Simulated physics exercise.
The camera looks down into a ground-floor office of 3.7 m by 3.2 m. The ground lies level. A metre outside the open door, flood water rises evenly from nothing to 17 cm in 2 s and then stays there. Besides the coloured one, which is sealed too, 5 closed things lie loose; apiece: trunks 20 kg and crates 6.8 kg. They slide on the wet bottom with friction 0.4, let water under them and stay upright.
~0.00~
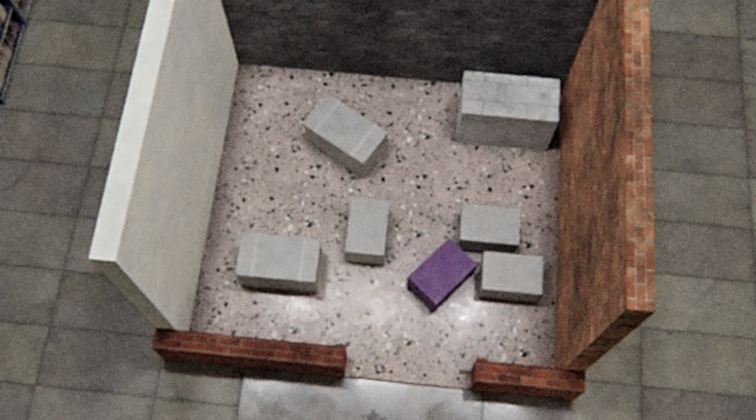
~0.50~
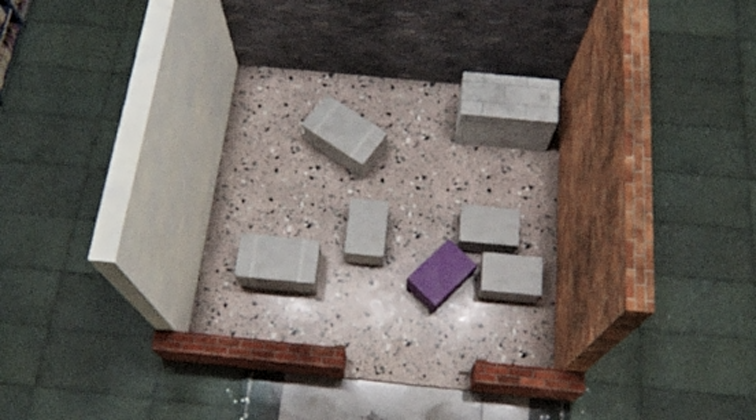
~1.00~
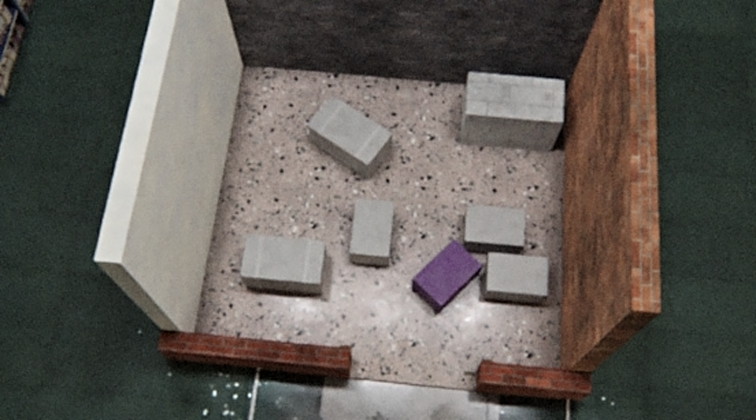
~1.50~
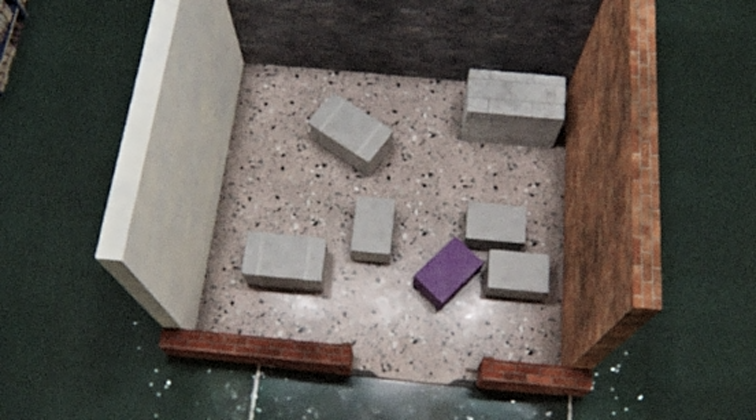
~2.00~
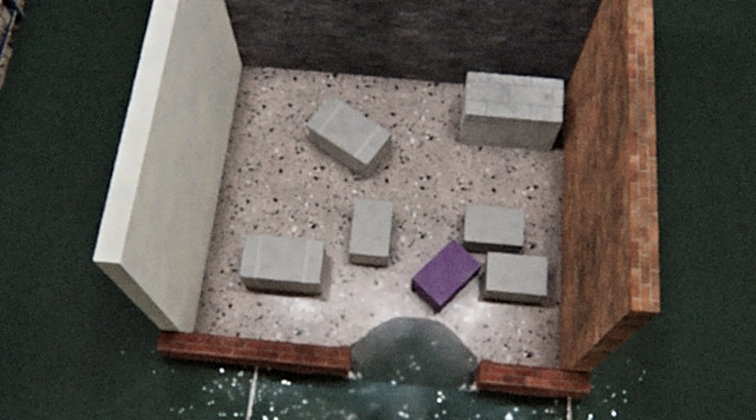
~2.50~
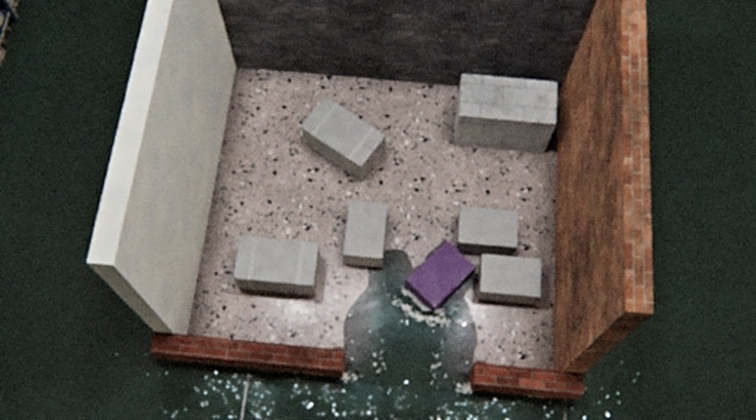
In a ground-floor office, water spreads in through the open doorway and reaches the still purple crate.
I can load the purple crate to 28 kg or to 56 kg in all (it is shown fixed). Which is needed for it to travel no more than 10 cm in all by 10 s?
Verdict: Only the larger load is enough.
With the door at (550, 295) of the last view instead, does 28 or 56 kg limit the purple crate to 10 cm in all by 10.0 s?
Then only the larger load is enough.
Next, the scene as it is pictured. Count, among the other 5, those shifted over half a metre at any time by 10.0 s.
5 of them.
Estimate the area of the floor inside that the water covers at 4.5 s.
Roughly 8.5 m2.
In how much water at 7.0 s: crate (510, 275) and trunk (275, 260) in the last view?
Roughly 4 and 4 cm.
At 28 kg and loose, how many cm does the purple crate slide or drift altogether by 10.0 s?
About 80 cm.
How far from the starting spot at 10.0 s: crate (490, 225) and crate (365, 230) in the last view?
In turn: 80 cm, 140 cm.
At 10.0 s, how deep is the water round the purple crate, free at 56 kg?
Roughly 11 cm.
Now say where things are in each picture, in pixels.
The first frame shows the purple crate at (443, 271) rests on the ground; 0.0 m2 under water; 0 of 6 have shifted.
The second frame shows the purple crate at (442, 272) rests on the ground; 0.0 m2 under water; 0 of 6 have shifted.
The third frame shows the purple crate at (448, 272), on the bottom; water covers 0.0 m2; 0 of 6 have shifted.
The fourth frame shows the purple crate at (449, 269), on the bottom; 0.0 m2 under water; 0 of 6 have shifted.
The fifth frame shows the purple crate at (447, 272) rests on the ground; water covers 0.4 m2; 0 of 6 have shifted.
The sixth frame shows the purple crate at (441, 273) rests on the ground; water covers 1.0 m2; 0 of 6 have shifted.
After 3.5 s the purple crate would be 23 cm from its start with 28 kg and 0 cm from its start with 56 kg; 7 cm of water round it then.
After 4.5 s the purple crate would be 35 cm from its start with 28 kg and 0 cm from its start with 56 kg; 6 cm of water round it then.
After 7.0 s the purple crate would be 35 cm from its start with 28 kg and 0 cm from its start with 56 kg; 7 cm of water round it then.
After 10.0 s the purple crate would be 66 cm from its start with 28 kg and 0 cm from its start with 56 kg; 11 cm of water round it then.
